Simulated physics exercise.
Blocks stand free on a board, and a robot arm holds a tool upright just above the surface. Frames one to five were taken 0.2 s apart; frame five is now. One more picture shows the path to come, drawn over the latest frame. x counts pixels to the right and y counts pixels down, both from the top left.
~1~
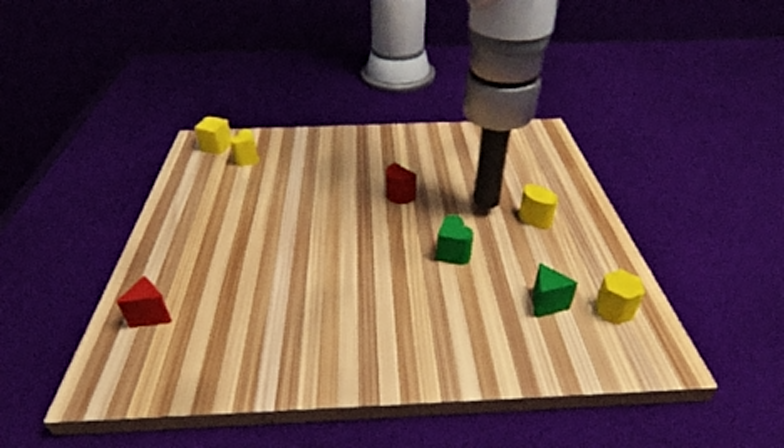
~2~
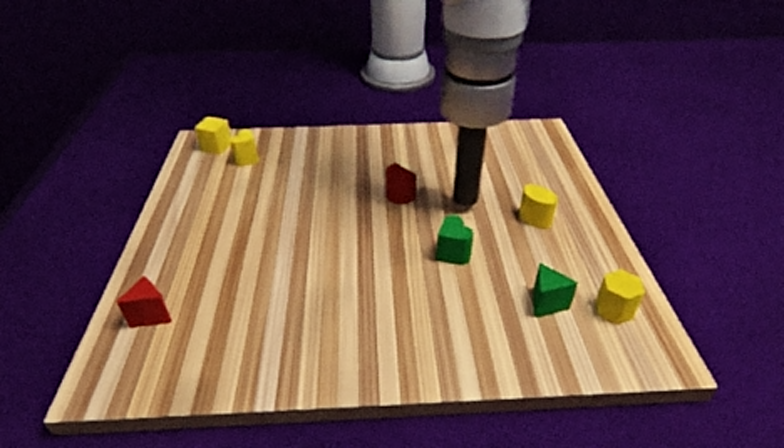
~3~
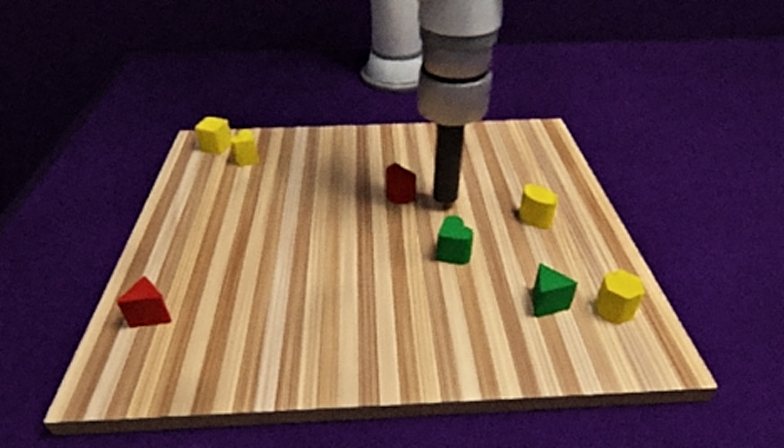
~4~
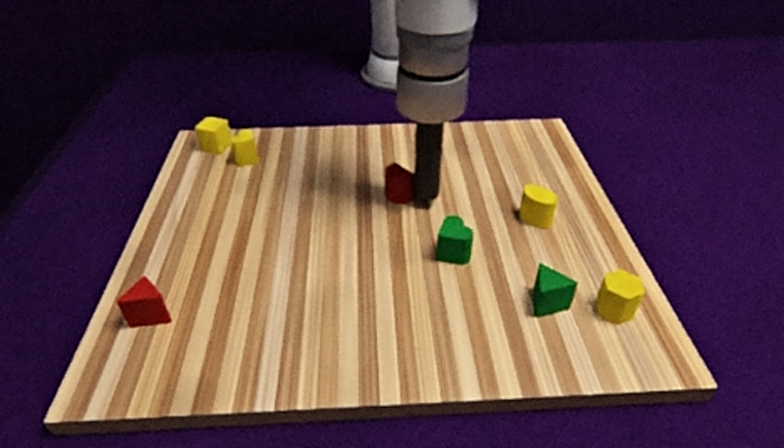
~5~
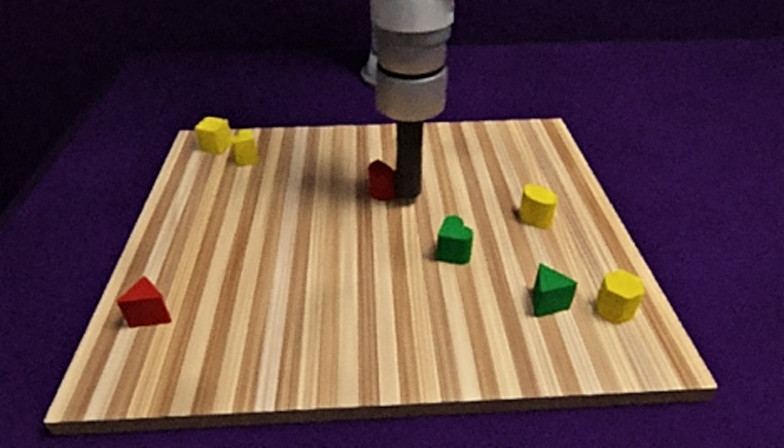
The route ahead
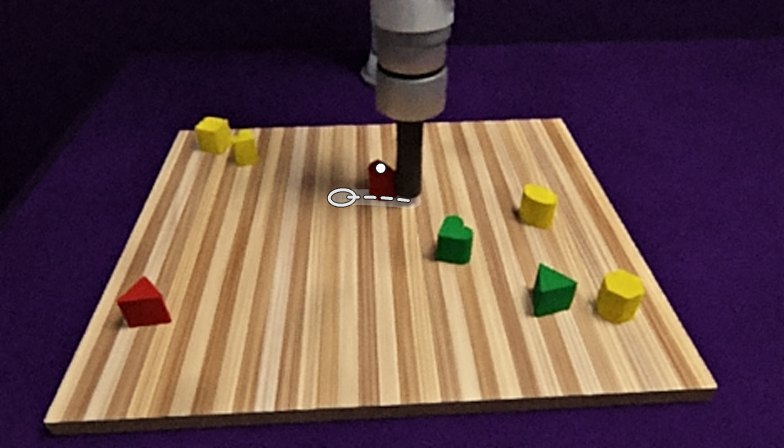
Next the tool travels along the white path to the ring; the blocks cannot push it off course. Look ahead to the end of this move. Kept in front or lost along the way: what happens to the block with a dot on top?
My guess is it ends up beside or behind the tool.
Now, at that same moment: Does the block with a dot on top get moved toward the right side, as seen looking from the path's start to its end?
It seems so.
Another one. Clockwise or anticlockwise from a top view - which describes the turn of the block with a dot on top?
The block with a dot on top rotates clockwise.
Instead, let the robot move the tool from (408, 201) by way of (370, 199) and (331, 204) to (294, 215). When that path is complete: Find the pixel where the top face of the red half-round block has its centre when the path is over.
I think it will end close to (342, 162).
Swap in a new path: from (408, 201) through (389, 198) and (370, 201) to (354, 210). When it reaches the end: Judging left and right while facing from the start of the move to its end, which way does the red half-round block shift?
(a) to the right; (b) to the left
Choice a: To the right.
Drawn move, from (408, 201) over (386, 198) and (364, 197) to (342, 197); the dot is on the red half-round block.
What follows on the original path. Halfway along, tool (375, 188); red half-round block (352, 161), turned 25° clockwise.
At the end, tool (341, 188); red half-round block (338, 159), turned 105° clockwise.
